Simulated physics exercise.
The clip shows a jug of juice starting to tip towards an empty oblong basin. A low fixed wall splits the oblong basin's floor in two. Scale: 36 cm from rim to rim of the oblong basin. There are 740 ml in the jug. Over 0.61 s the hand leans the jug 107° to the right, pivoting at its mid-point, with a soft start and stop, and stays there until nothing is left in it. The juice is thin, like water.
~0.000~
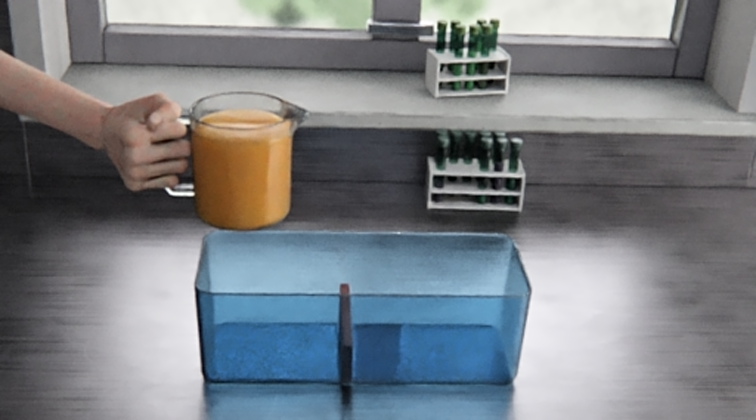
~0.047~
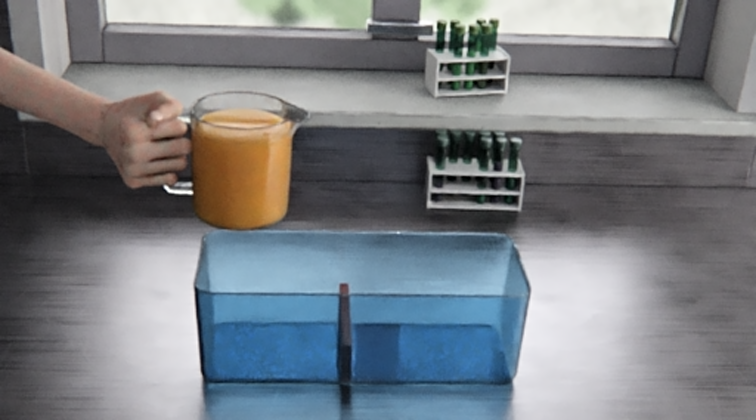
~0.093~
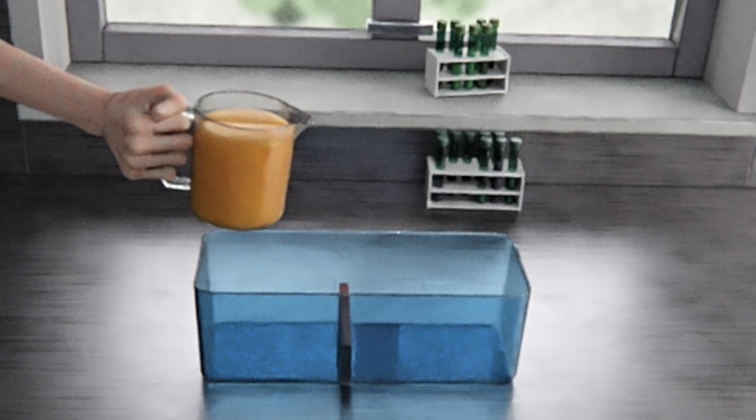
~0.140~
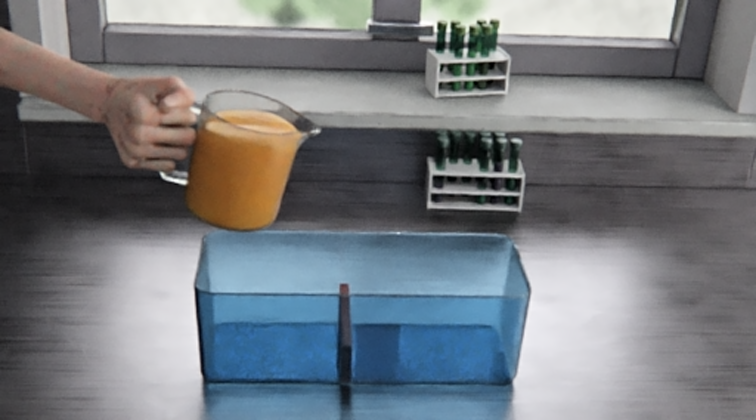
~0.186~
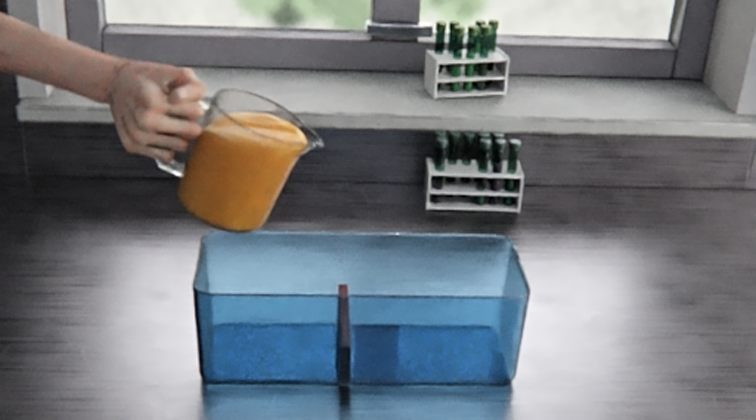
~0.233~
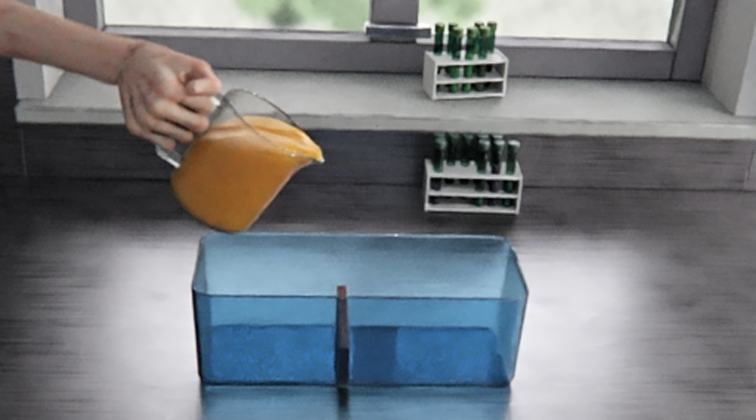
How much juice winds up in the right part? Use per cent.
The far part has some 62 per cent.
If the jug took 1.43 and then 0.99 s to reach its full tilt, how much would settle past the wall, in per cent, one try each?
In turn about 75 and 70 per cent.
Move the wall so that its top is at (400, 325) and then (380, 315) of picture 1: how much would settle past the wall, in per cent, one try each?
First 10, then 10 per cent.
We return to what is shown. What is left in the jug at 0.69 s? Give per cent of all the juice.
About 14 per cent.
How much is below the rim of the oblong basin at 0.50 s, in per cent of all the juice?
Near 22 in a hundred.
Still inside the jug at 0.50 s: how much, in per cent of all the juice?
Near 54 in a hundred.
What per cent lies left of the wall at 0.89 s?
Some 34 per cent.
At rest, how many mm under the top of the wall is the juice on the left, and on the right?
Left about 38 mm, right about 32 mm.
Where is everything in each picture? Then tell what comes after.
In the first frame, tilt 0°; pouring edge (310, 113); surface from (194, 123) to (291, 125); the oblong basin's rim runs from (200, 262) to (522, 265); the wall's top is at (346, 314).
In the second frame, tilt 2°; pouring edge (311, 115); surface from (194, 122) to (291, 126).
In the third frame, tilt 6°; pouring edge (315, 120); surface from (197, 121) to (295, 127).
In the fourth frame, tilt 13°; pouring edge (320, 130); surface from (202, 123) to (301, 131).
In the fifth frame, tilt 23°; pouring edge (324, 143); surface from (199, 135) to (309, 136).
In the sixth frame, tilt 34°; pouring edge (325, 159); surface from (190, 151) to (320, 149); 1 per cent is over the edge.
After 0.50 s the tilt is 98° and 54 per cent is still to pour, 2 is left of the wall and 21 right of it.
After 0.69 s the tilt is 107° and 13 per cent is still to pour, 23 is left of the wall and 53 right of it.
After 0.89 s the tilt is 107° and 2 per cent is still to pour, 33 is left of the wall and 62 right of it.
After 1.11 s the tilt is 107° and 0 per cent is still to pour, 37 is left of the wall and 62 right of it.
In the end 37 per cent lies left of the wall, 62 right of it and 1 outside.
